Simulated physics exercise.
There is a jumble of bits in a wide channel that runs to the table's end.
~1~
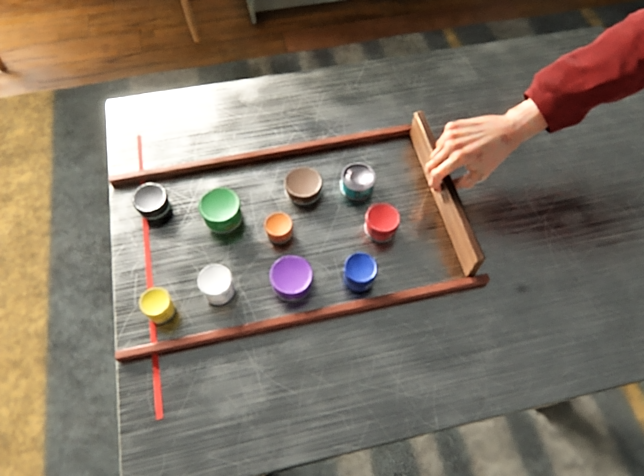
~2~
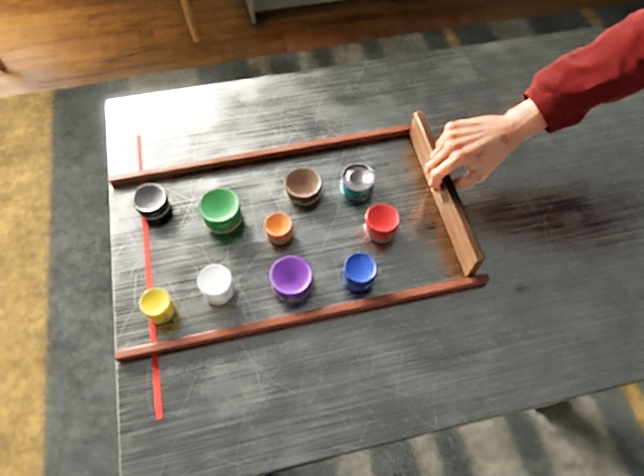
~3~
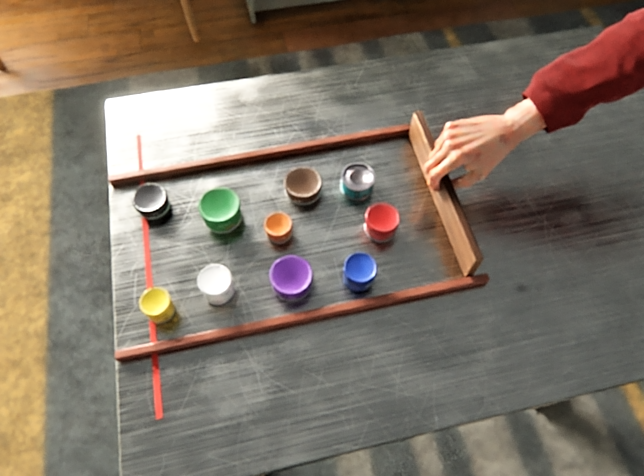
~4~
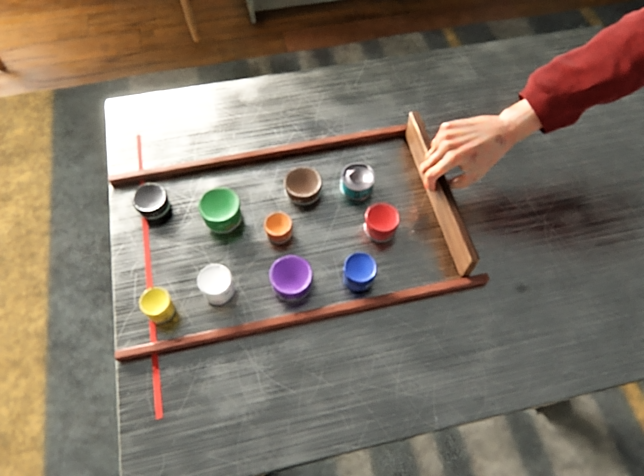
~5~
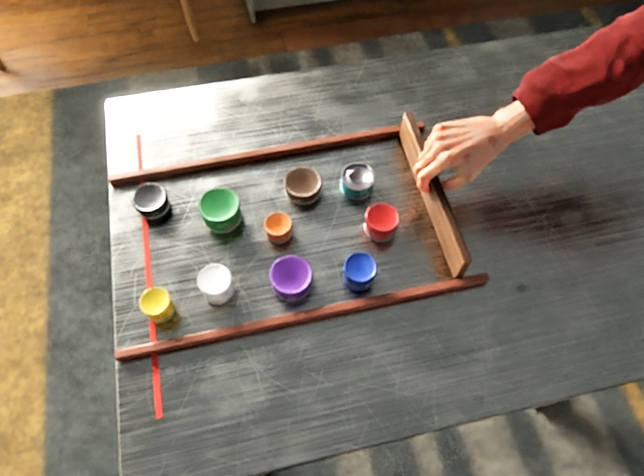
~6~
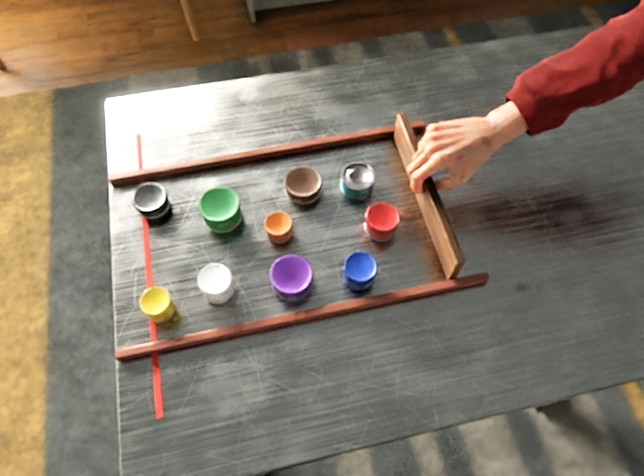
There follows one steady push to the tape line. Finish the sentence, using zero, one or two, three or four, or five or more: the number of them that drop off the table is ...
The number that drop off the table is five or more.
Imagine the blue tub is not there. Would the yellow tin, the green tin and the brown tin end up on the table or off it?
Yellow tin - gone, green tin - gone, brown tin - safe.
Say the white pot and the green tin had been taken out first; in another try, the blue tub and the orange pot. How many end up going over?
Tally of falls: 3 for the first try, 4 for the second.
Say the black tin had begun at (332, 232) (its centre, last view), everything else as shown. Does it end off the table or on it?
From that start, the object then does not stay.
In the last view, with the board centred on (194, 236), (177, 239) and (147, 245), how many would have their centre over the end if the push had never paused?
In order: 0, 2, 5.
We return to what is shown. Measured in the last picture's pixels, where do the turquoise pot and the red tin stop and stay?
Roughly (125, 223), and the other roughly (129, 277).
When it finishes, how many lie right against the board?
Count recorded: 5.
Soon after, none off yet; yellow tin at rest near (158, 305); black tin at rest near (151, 201); white pot at rest near (217, 285).
After that, none off yet; yellow tin moving near (150, 310); black tin at rest near (151, 201); white pot displaced well along near (164, 282).
In the end, the number that fall off is five or more; gone, purple pot, green tin, white pot, black tin and yellow tin.
